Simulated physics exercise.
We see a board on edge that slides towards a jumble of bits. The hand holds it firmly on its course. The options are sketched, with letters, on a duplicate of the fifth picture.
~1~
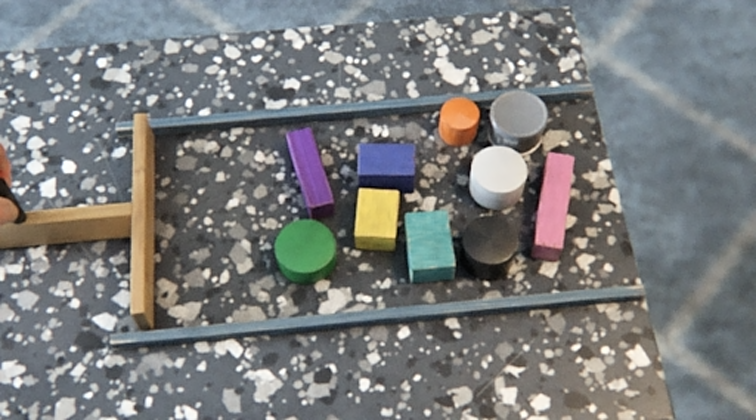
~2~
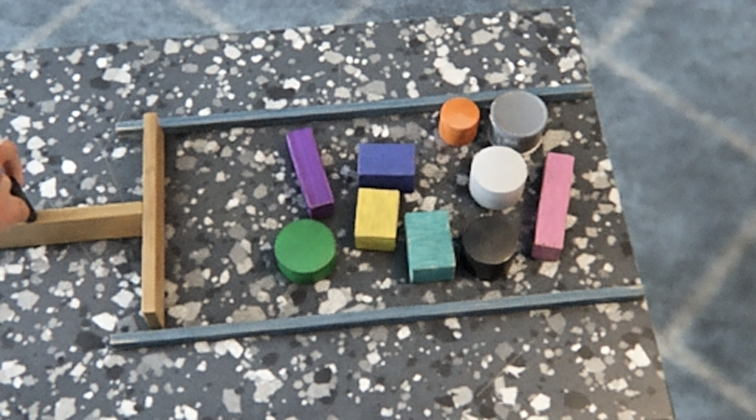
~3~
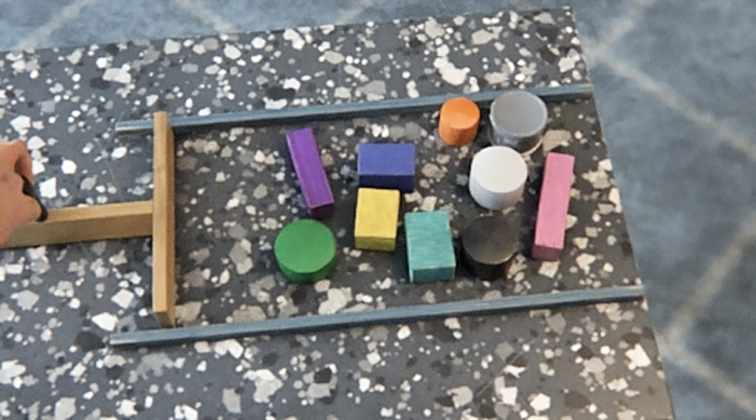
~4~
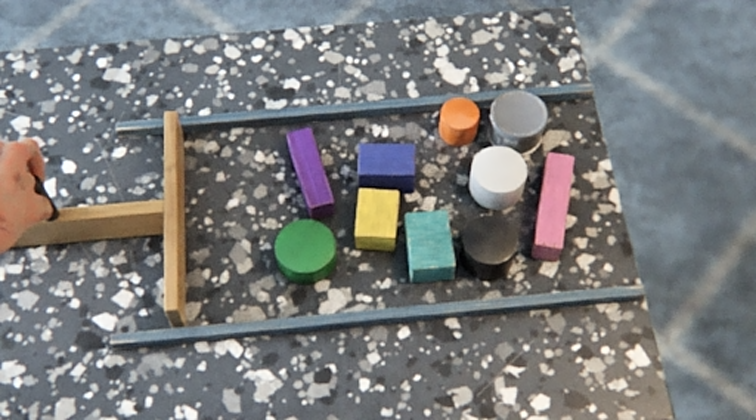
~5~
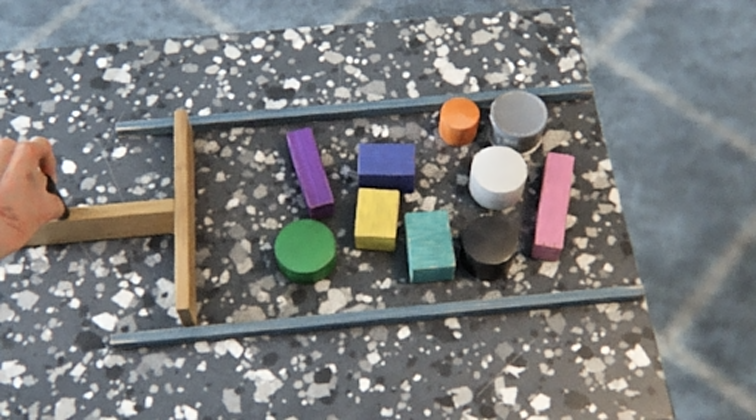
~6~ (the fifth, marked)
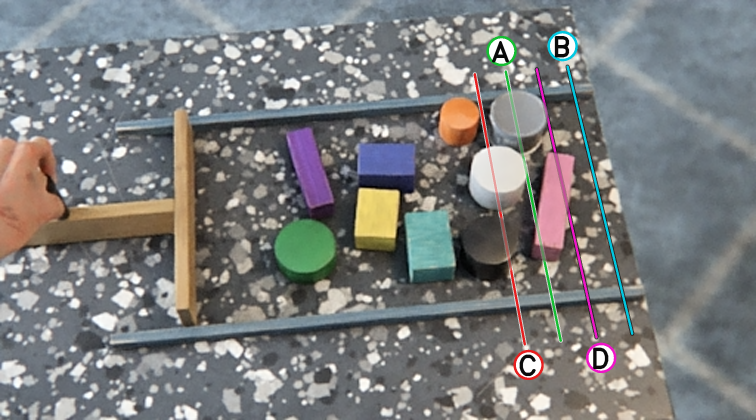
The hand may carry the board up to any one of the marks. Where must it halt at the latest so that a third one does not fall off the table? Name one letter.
At C, and not beyond.
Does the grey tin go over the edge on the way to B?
By then, yes.
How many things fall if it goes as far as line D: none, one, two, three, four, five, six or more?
Six or more.
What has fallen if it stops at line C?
The pink bar goes over.
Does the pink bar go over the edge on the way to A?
By then, yes.
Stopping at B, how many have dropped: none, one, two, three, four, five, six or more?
By then, six or more.
On the marked copy, A at (531, 196); B at (598, 190); C at (498, 199); D at (564, 193).
Following C. Soon after the start, board (296, 194); green tin (338, 251); purple stick (315, 173).
Later, board (408, 184); pink bar (574, 208); black tin (553, 257).
In the end, board (496, 176); pink bar over the edge; black tin (636, 258); one fallen.
As for the rest, A drops five; B drops nine; D drops six.
